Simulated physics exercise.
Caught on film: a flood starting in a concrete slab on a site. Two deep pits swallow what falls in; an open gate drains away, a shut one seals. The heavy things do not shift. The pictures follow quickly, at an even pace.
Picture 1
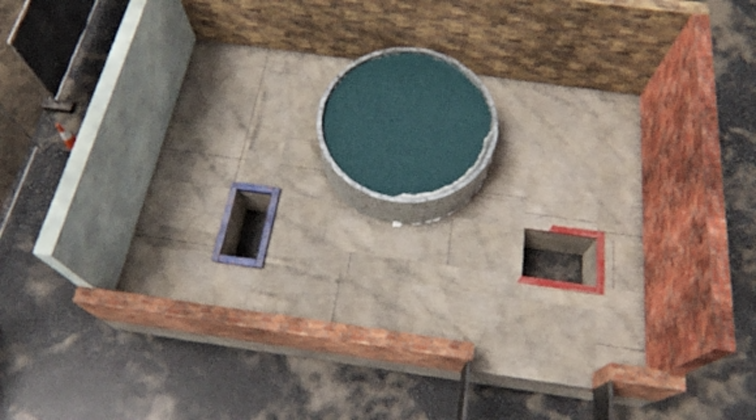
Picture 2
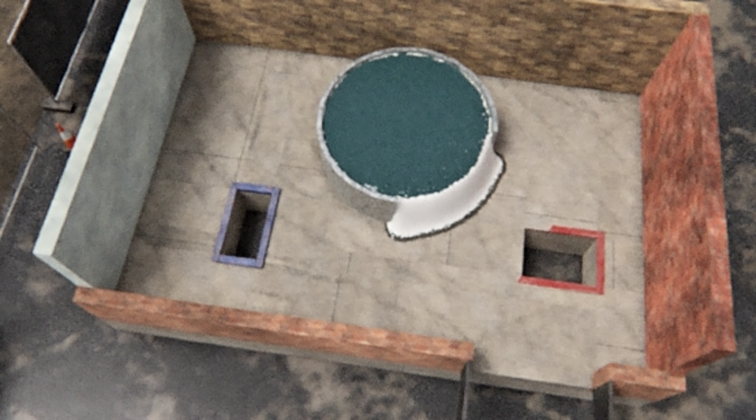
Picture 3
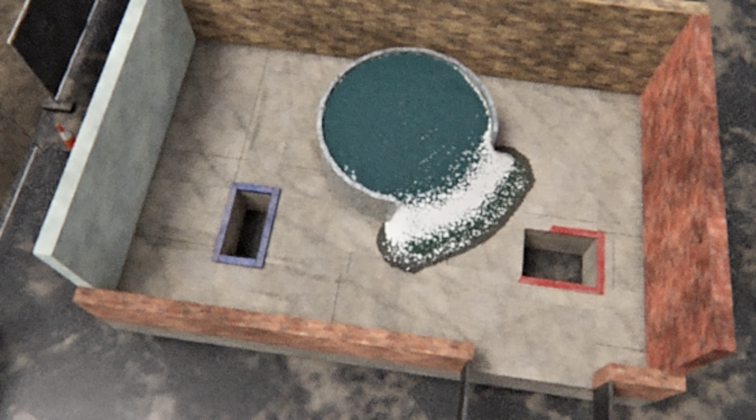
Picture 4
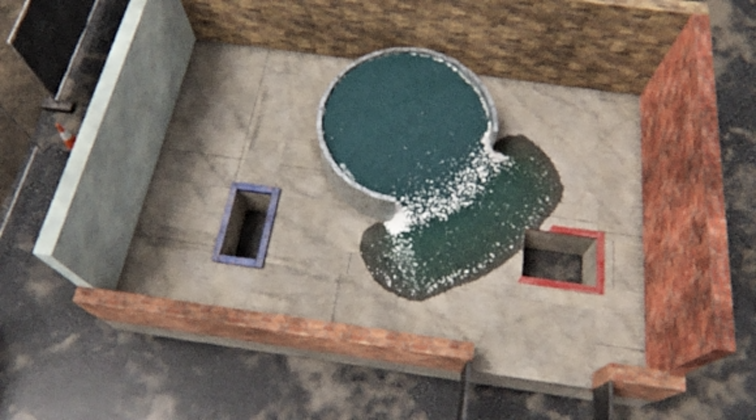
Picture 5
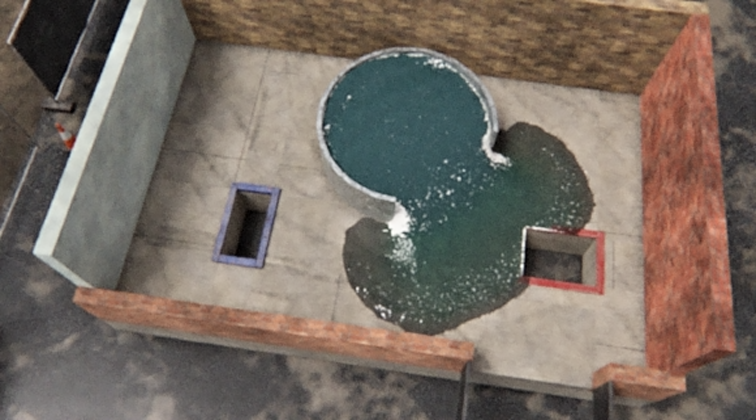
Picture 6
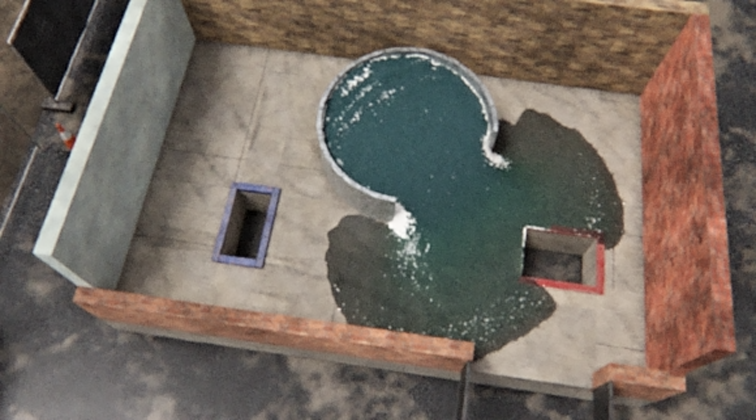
A round tank opens at its lower right and dark water spreads across the slab.
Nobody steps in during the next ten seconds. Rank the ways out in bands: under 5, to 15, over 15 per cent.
In the end: The gate takes more than 15 %; the blue pit takes less than 5 %; the red pit takes more than 15 %.
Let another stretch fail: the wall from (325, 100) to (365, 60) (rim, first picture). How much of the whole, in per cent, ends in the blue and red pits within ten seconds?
Parts in a hundred: Blue 14, red 8.
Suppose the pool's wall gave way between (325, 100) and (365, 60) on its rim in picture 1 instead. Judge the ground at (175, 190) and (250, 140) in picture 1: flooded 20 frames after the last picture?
In turn: Covered, wet.
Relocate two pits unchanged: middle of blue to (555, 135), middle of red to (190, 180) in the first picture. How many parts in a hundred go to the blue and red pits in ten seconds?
Parts in a hundred: Blue 8, red 2.
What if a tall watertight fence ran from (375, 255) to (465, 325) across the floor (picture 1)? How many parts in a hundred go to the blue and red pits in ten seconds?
Parts in a hundred: Blue 0, red 45.
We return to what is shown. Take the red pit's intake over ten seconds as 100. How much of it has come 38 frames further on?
About 80 per cent.
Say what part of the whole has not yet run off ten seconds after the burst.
I make it 26 per cent.
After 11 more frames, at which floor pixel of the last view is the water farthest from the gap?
Close to (191, 313).
A moment on, water covers 40 % of the floor; the gate 2 %, the blue pit 0 %, the red pit 7 %.
Next, water covers 45 % of the floor; the gate 9 %, the blue pit 0 %, the red pit 15 %.
Then, water covers 60 % of the floor; the gate 18 %, the blue pit 0 %, the red pit 23 %.
Later, water covers 80 % of the floor; the gate 28 %, the blue pit 0 %, the red pit 32 %.
In the end, water covers 95 % of the floor; the gate 34 %, the blue pit 0 %, the red pit 39 %.
